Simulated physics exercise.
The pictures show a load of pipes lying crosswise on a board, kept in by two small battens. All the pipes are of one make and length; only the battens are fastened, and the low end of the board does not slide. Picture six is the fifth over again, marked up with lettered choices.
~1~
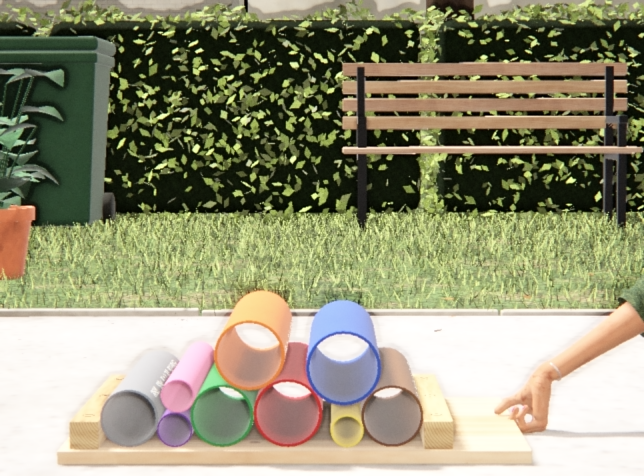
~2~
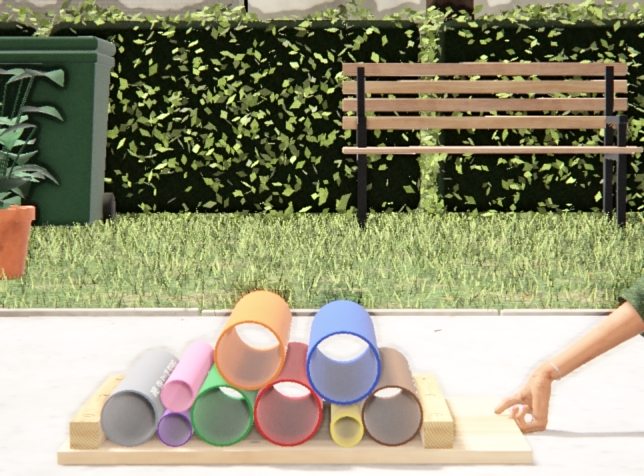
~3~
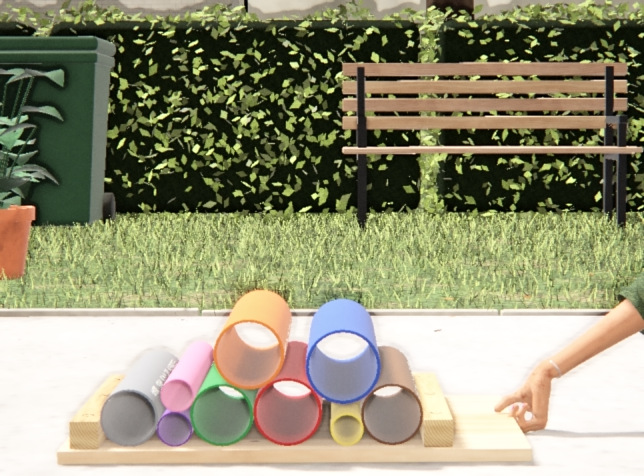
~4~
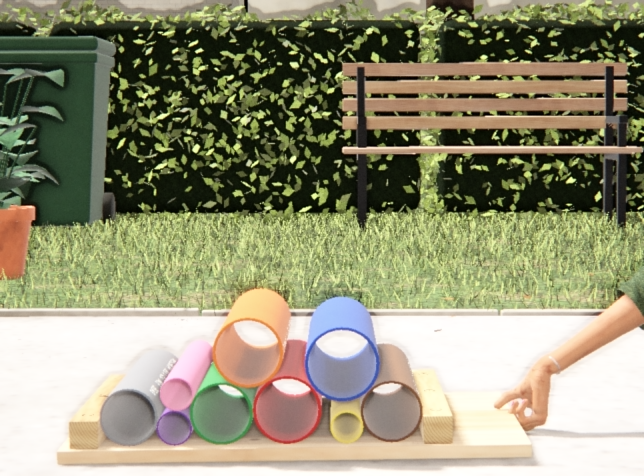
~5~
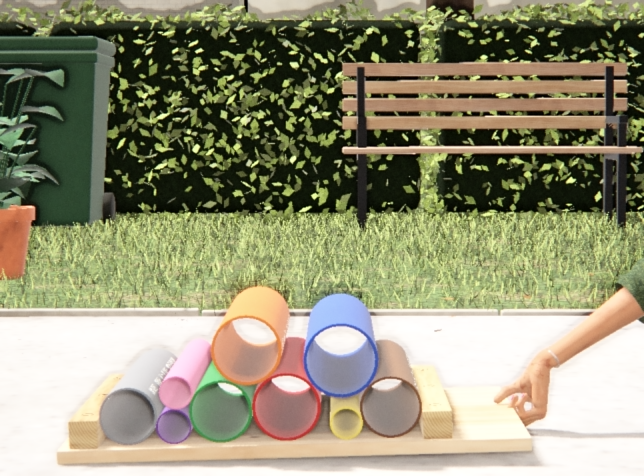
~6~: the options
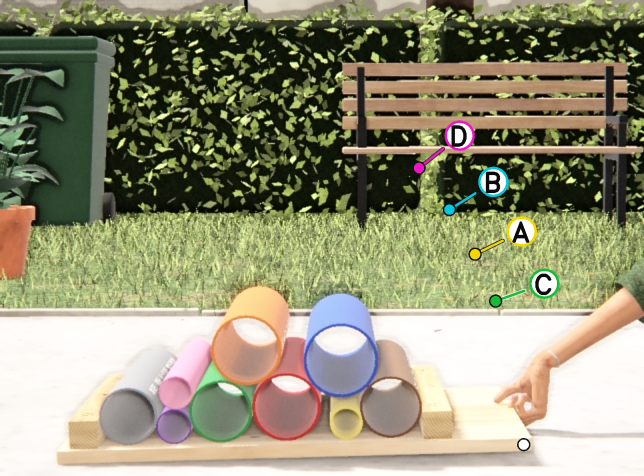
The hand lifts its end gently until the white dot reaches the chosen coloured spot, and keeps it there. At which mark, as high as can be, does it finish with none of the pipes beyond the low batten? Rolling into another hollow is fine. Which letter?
It can be raised to C.
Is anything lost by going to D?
Yes.
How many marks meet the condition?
The number is one.
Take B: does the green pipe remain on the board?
The green pipe: Yes.
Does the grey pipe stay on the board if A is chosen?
Yes, with A.
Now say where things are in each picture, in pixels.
The first frame shows pink pipe (178, 395); orange pipe (250, 355); blue pipe (344, 368).
The second frame shows blue pipe (344, 368); board (298, 415).
The third frame shows board (298, 414); yellow pipe (347, 430); brown pipe (392, 414); orange pipe (249, 354).
The fourth frame shows board (297, 412); grey pipe (129, 417).
The fifth frame shows board (297, 409); grey pipe (128, 416).
On the marked copy, A at (475, 254); B at (450, 210); C at (495, 301); D at (419, 168); the white dot at (524, 445).
Taking C. A third of the way, board at 14°.
Two thirds of the way, board at 20°.
When it is over, board at 20°, none over the low batten.
As for the rest, A one over the low batten (orange); B one over the low batten (orange); D one over the low batten (orange).
